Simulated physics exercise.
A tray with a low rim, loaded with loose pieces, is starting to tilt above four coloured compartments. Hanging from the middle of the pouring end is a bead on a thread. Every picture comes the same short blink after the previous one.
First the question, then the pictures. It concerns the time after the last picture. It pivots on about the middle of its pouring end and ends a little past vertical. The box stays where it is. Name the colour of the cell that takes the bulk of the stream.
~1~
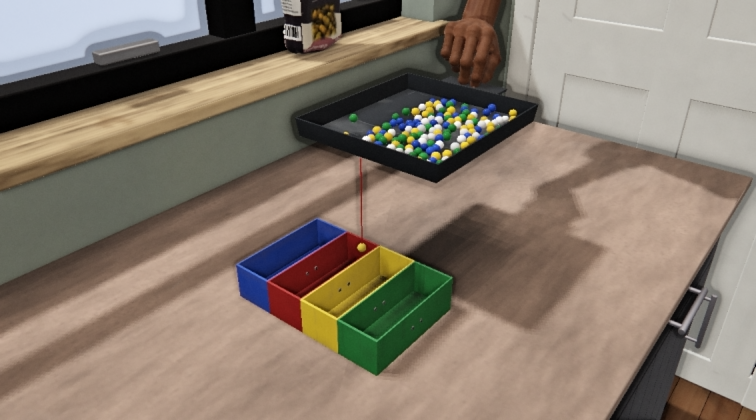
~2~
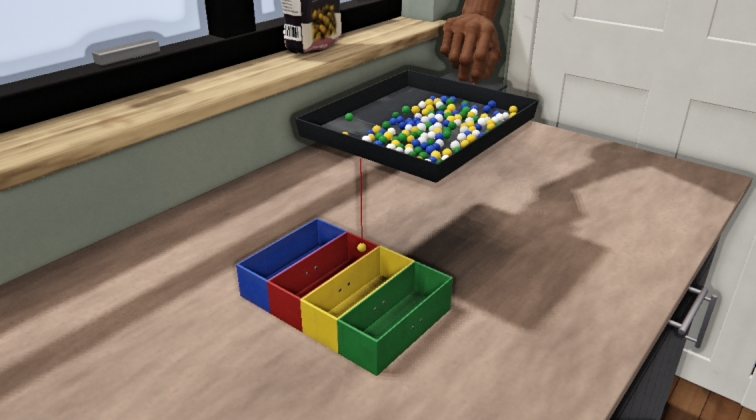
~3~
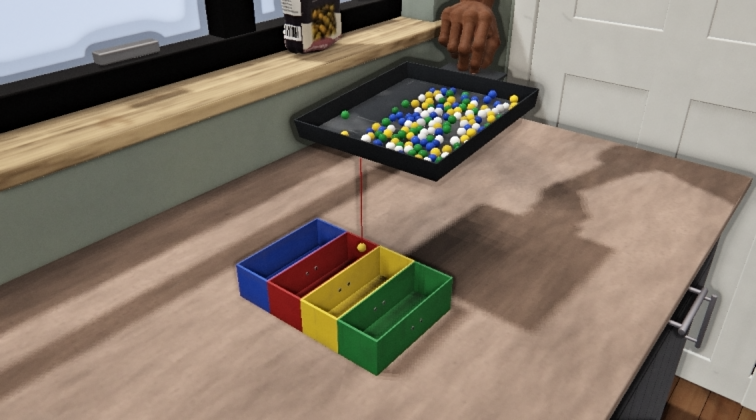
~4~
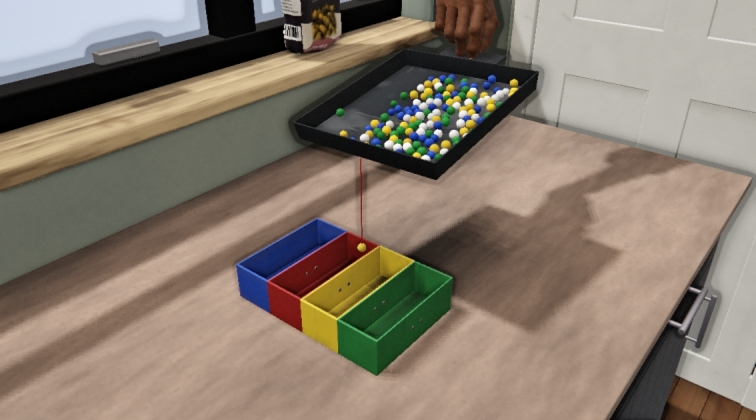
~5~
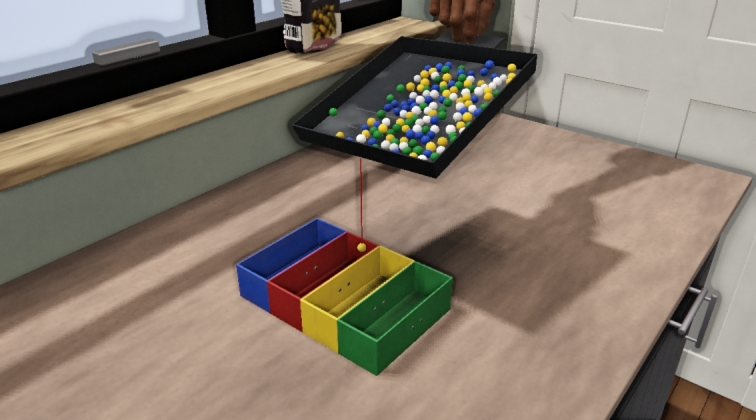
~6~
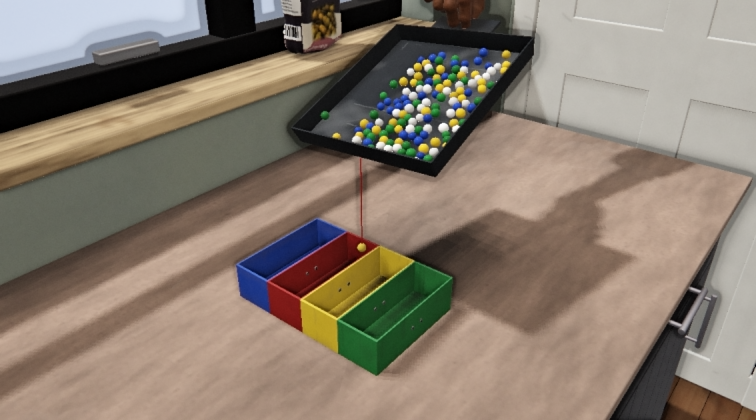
Blue.
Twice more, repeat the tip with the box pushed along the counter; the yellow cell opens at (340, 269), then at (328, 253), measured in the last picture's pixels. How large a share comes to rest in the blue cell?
First position: Some 30 %; second position: Some 0 %.
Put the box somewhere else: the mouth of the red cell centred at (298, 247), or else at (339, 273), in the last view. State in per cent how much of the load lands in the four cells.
Around 90 per cent for the first position, around 60 per cent for the second.
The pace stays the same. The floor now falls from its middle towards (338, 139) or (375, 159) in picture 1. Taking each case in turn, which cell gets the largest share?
The first time it's the cell in blue, the second time it's that green cell.
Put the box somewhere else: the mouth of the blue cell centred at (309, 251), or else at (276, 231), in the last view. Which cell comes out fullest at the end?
Taking the two placings in order, you'd get the cell in blue and then red.
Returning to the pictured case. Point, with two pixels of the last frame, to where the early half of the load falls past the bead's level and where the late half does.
The opening part goes through (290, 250); what follows goes through (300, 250).
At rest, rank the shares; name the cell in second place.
Second place belongs to that red cell.
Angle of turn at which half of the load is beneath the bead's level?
I'd say close to 110 degrees.
Soon, tray tipped steeply; nearly all on the tray; a stray few falling or outside the box.
A while on, tray tipped past a quarter turn; about a third on the tray; a small part in the blue cell; a small part in the red cell; a stray few in the yellow cell; about a third falling or outside the box.
Towards the end, tray tipped past a quarter turn; about half in the blue cell; about a quarter in the red cell; a small part in the yellow cell; a stray few in the green cell; about a quarter falling or outside the box.
Finally, tray tipped past a quarter turn; about half in the blue cell; about a quarter in the red cell; a small part in the yellow cell; a stray few in the green cell; about a quarter outside the box.
